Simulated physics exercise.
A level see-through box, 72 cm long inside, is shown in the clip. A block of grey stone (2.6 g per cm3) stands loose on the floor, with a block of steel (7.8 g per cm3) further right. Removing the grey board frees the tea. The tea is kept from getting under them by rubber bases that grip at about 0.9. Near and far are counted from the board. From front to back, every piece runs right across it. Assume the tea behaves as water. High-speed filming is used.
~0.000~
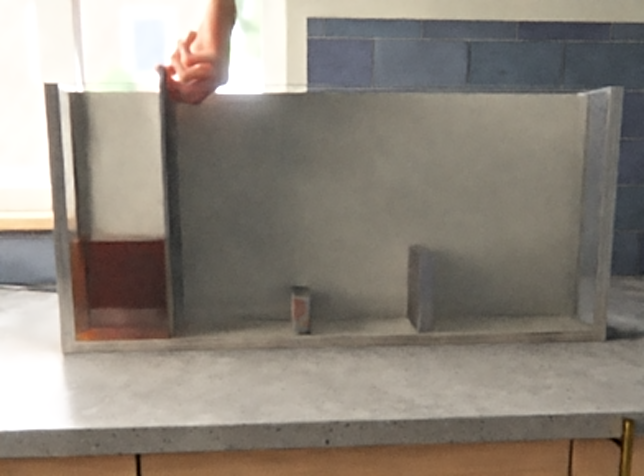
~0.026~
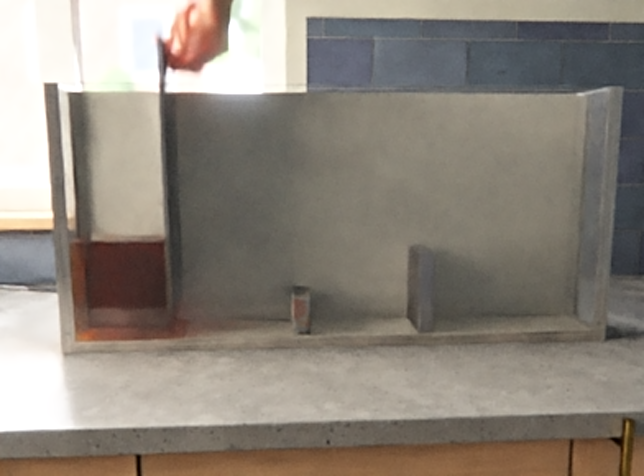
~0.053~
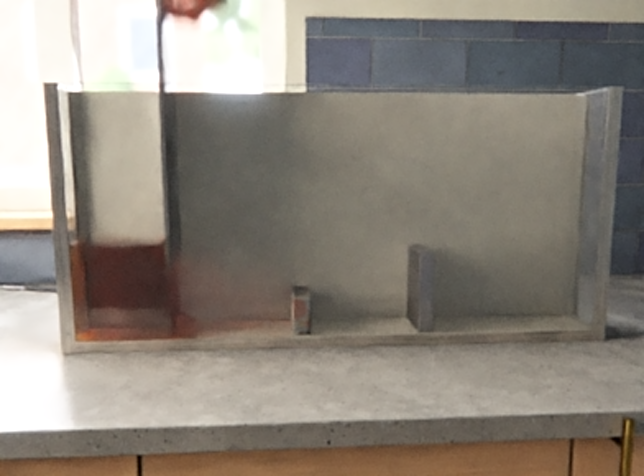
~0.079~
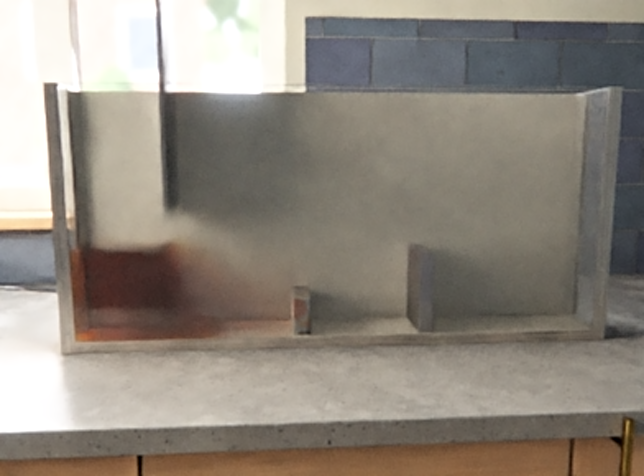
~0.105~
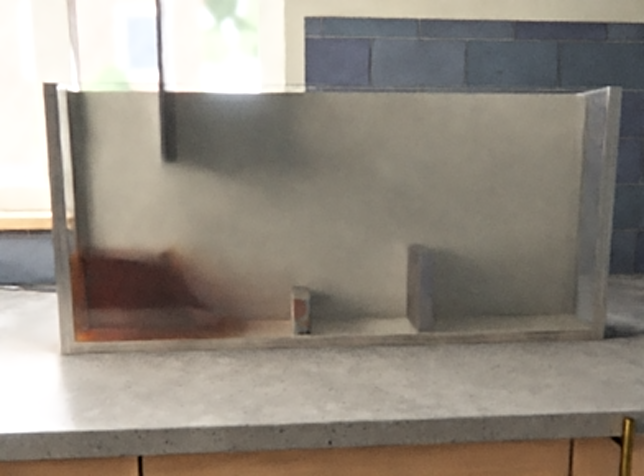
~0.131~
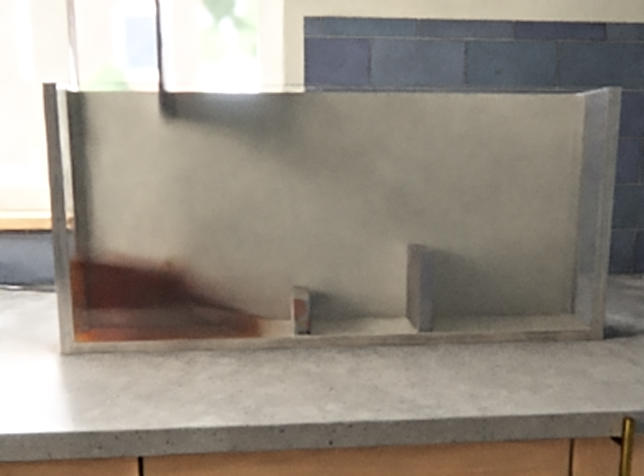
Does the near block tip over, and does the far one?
The near block will go down; the far block will stay vertical.
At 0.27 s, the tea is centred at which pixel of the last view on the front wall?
Near (192, 315).
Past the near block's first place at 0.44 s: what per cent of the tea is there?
Roughly 38 percent of it.
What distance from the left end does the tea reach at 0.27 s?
About 32 cm.
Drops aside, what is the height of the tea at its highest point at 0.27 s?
Peak height: Approx. 14.0 cm.
By 0.27 s the front has run 33 cm from the left wall, the near block leans 30° and the far block is upright.
By 0.44 s the near block lies flat and the far block is upright.
By 0.71 s the near block lies flat and the far block is upright.
At rest the near block lies flat and the far block is upright; 0 per cent of the tea is past where the far block first stood.
